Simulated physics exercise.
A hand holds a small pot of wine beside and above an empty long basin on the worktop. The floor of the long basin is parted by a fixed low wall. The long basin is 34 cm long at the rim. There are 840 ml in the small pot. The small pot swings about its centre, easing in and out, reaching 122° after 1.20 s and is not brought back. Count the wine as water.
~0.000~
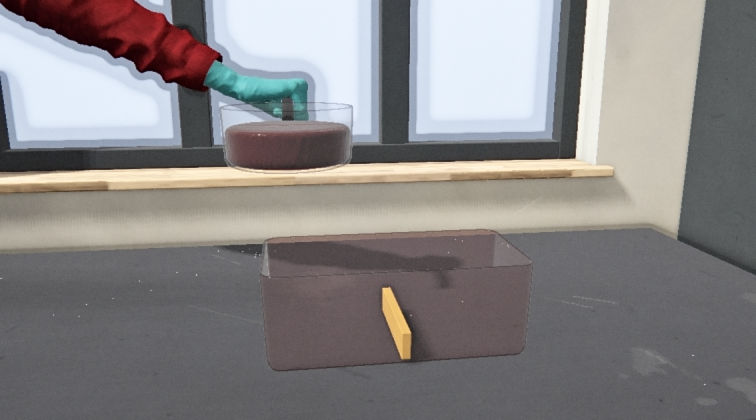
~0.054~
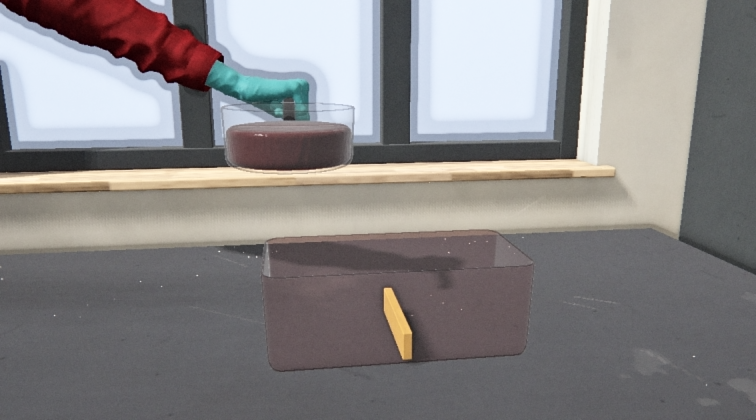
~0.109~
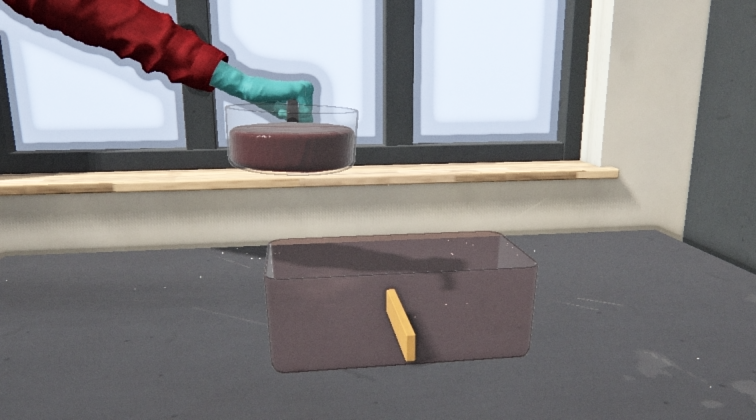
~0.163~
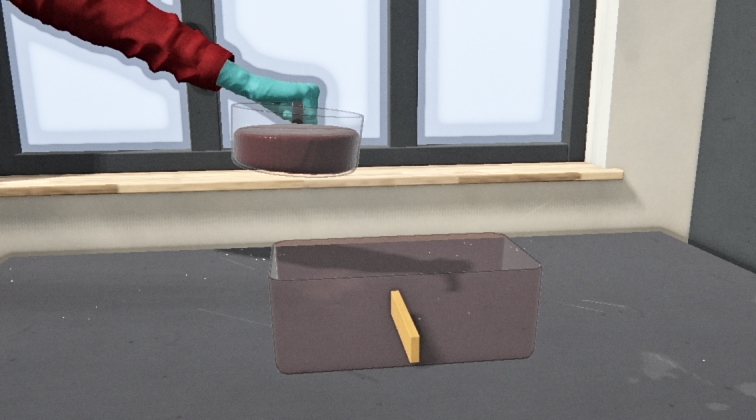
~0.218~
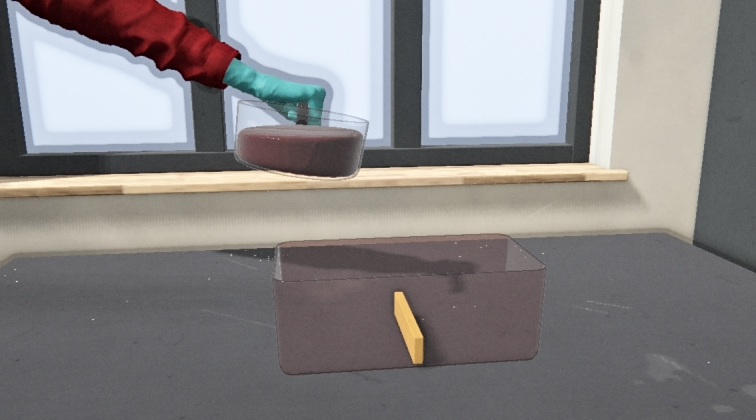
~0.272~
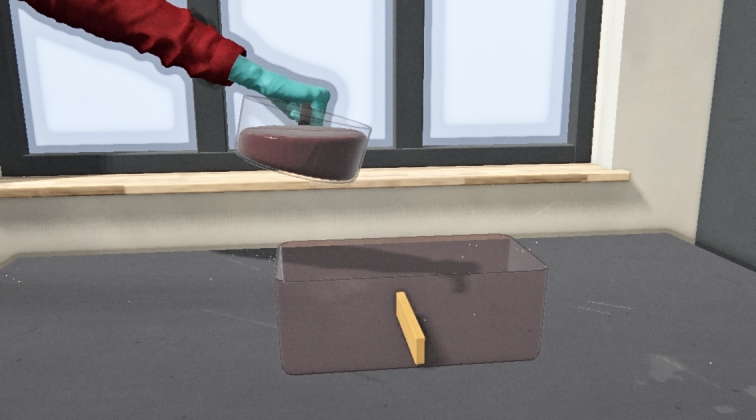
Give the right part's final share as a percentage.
The far part has some 50 per cent.
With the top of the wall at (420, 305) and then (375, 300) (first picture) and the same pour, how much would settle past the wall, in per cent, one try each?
In turn about 15 and 70 per cent.
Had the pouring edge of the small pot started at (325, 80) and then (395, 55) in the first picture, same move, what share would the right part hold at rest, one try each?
In turn about 25 and 80 per cent.
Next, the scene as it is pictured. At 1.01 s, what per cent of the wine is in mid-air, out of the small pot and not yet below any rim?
About 7 per cent.
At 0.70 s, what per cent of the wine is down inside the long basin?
Some 18 per cent.
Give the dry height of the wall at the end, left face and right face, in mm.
Some 22 mm on the left and 20 mm on the right.
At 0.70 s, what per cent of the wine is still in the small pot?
Near 40 in a hundred.
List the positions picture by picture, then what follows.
In the first frame, it leans 0°; its right rim is at (352, 108); the wine meets the walls at (225, 128) and (349, 126); the long basin's rim runs from (263, 258) to (513, 247); the wall's top is at (396, 309).
In the second frame, it leans 1°; its right rim is at (353, 109); the wine meets the walls at (226, 128) and (351, 127).
In the third frame, it leans 2°; its right rim is at (357, 112); the wine meets the walls at (230, 129) and (354, 128).
In the fourth frame, it leans 5°; its right rim is at (362, 117); the wine meets the walls at (235, 130) and (359, 131).
In the fifth frame, it leans 10°; its right rim is at (367, 123); the wine meets the walls at (239, 131) and (363, 133).
In the sixth frame, it leans 15°; its right rim is at (370, 129); the wine meets the walls at (240, 132) and (366, 133).
After 0.70 s the tilt is 77° and 40 per cent is still to pour, 4 is left of the wall and 15 right of it.
After 1.01 s the tilt is 115° and 3 per cent is still to pour, 42 is left of the wall and 48 right of it.
After 1.34 s the tilt is 122° and 0 per cent is still to pour, 49 is left of the wall and 50 right of it.
After 1.70 s the tilt is 122° and 0 per cent is still to pour, 49 is left of the wall and 50 right of it.
In the end 49 per cent lies left of the wall, 50 right of it and 1 outside.
